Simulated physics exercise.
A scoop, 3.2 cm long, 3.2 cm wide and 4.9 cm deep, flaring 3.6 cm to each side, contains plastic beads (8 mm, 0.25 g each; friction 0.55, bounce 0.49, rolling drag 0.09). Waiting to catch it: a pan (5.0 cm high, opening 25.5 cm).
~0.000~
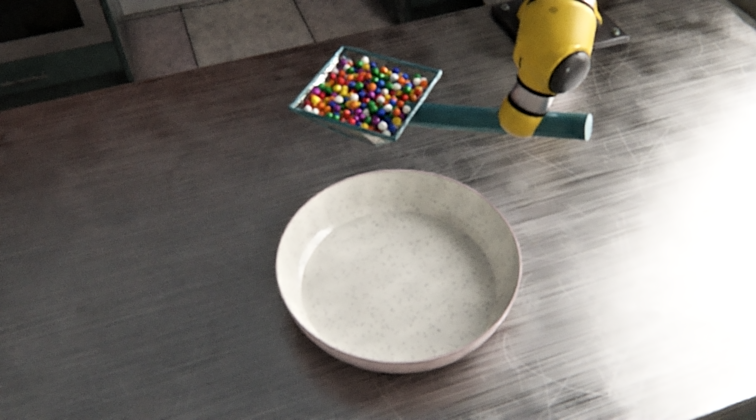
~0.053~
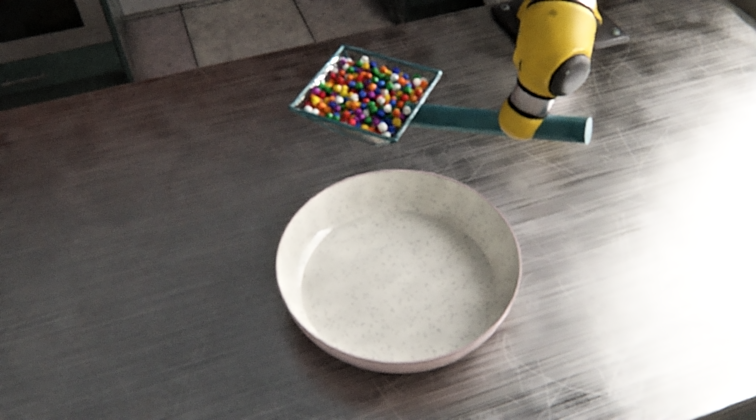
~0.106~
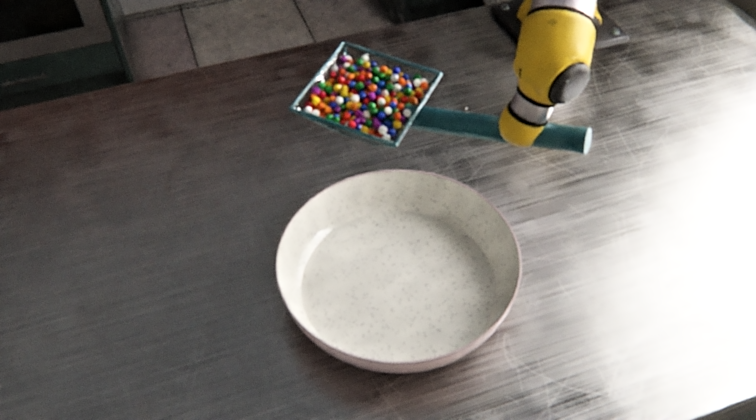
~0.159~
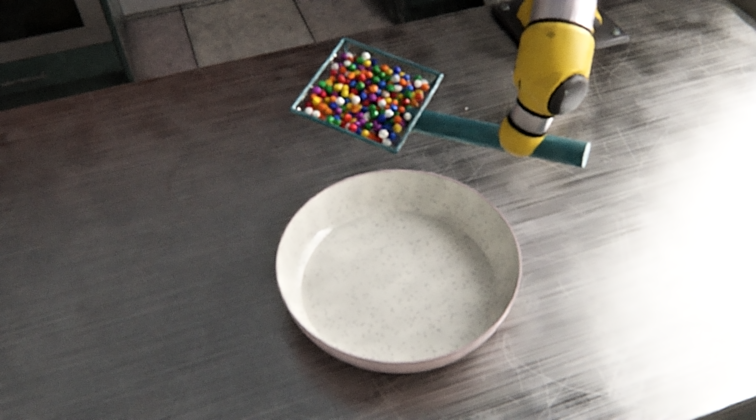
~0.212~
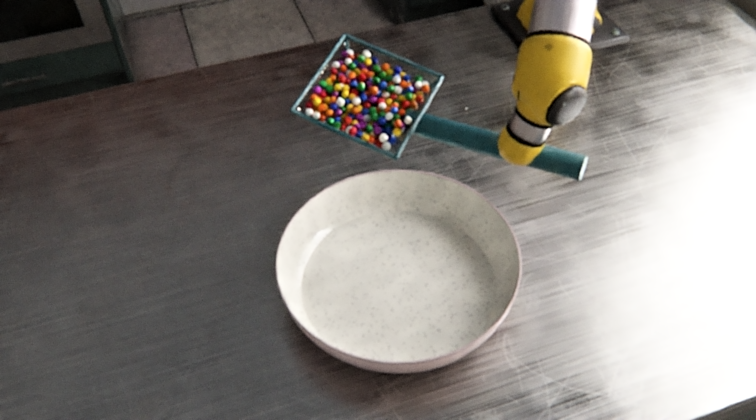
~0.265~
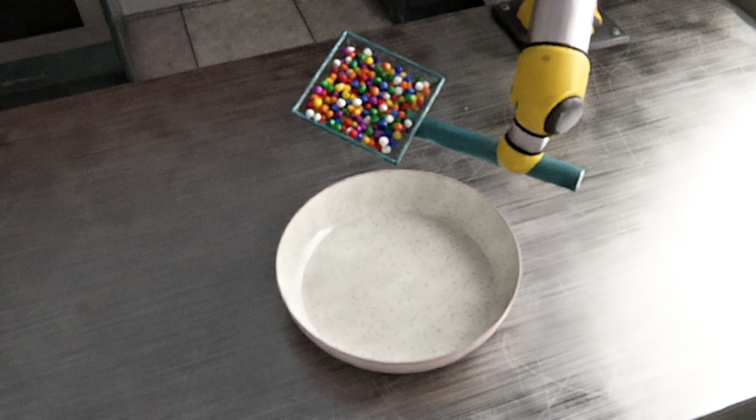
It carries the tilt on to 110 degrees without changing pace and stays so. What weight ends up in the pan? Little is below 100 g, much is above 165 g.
Load middling.
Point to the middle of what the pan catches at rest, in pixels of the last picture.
Around (410, 309).
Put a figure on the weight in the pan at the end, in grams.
Some 120 g.
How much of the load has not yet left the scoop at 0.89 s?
Roughly 35 per cent.
Then, at 0.60 s, tilt 53 degrees; 0 g in the pan, scoop holds 100 %.
Then, at 0.89 s, tilt 81 degrees; 45 g in the pan, scoop holds 35 %.
After 1.15 s, tilt 106 degrees; 119 g in the pan, scoop holds 0 %.
Then, at 1.40 s, tilt 110 degrees; 119 g in the pan, scoop holds 0 %.
In the end, at 1.7 s, 119 g in the pan, scoop holds 0 %.
